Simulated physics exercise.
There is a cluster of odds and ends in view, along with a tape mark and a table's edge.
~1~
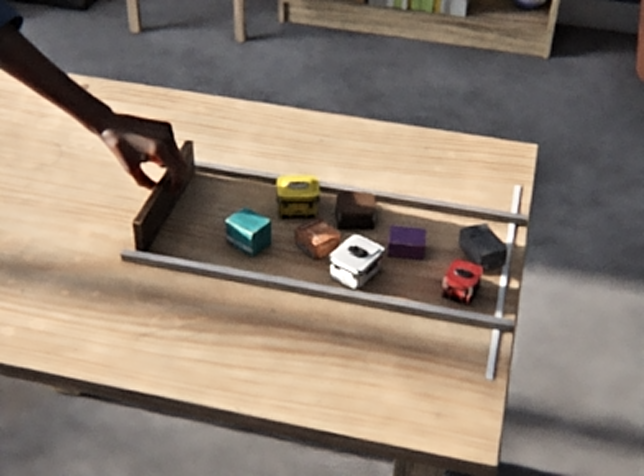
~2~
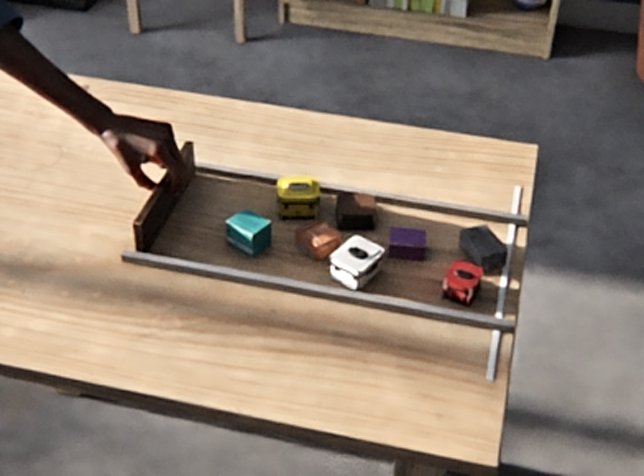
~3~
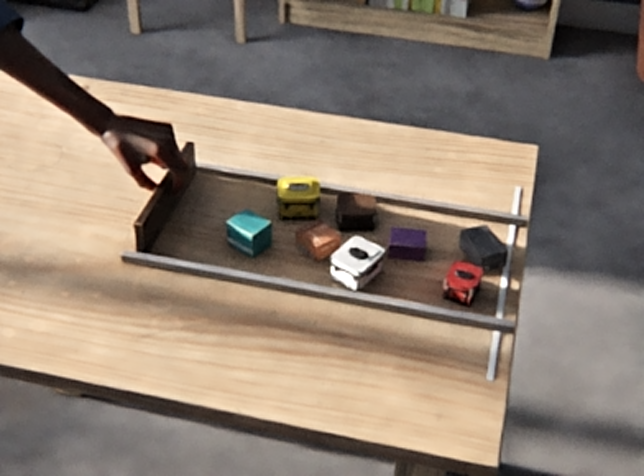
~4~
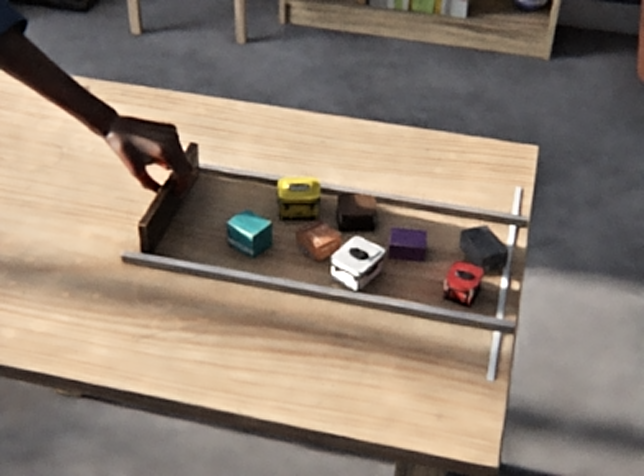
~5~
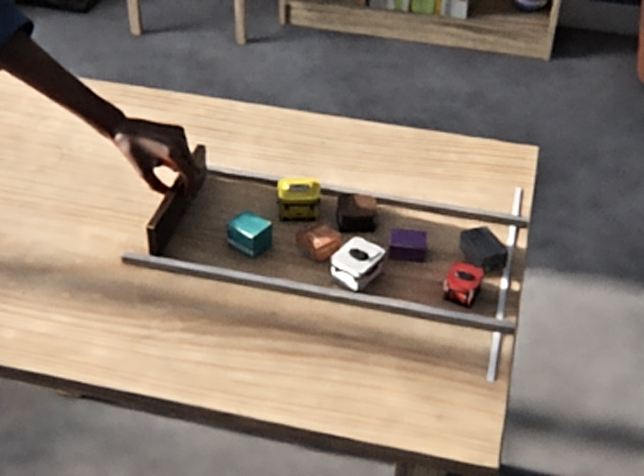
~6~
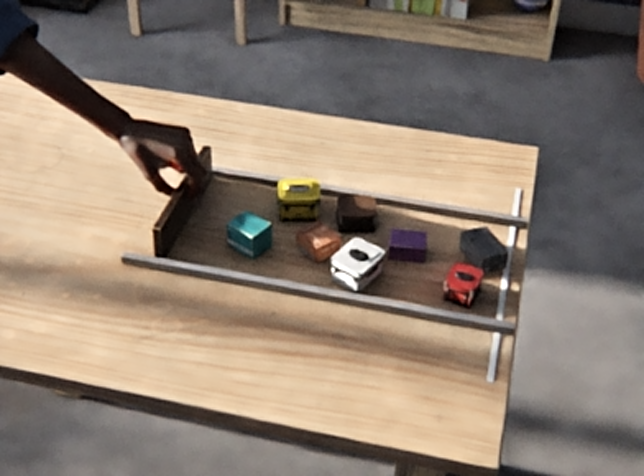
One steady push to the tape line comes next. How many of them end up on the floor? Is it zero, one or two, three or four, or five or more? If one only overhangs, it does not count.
I predict five or more come down off the table.
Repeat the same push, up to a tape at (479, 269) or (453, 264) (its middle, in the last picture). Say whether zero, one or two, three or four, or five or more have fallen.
At the first spot it would be at least five, and at the second one or two.
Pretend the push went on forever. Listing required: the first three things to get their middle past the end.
First the grey box, then the purple block, then the brown case.
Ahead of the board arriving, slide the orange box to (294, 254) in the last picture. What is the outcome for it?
Drops.
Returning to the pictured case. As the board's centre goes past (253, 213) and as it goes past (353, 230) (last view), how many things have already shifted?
By then 1, and 6.
Early on, none off yet; grey box at rest near (484, 250); red case at rest near (463, 285); purple block at rest near (408, 246).
A while later, none off yet; grey box at rest near (486, 250); red case at rest near (463, 285); purple block travelled about its own width near (449, 251).
Further along, one off so far; grey box in the air near (540, 458); red case travelled about its own width near (502, 289); purple block leaning a little near (537, 266).
Finally, the number that fall off is five or more; lost, turquoise box, yellow case, orange box, brown case, white case, purple block, red case and grey box.
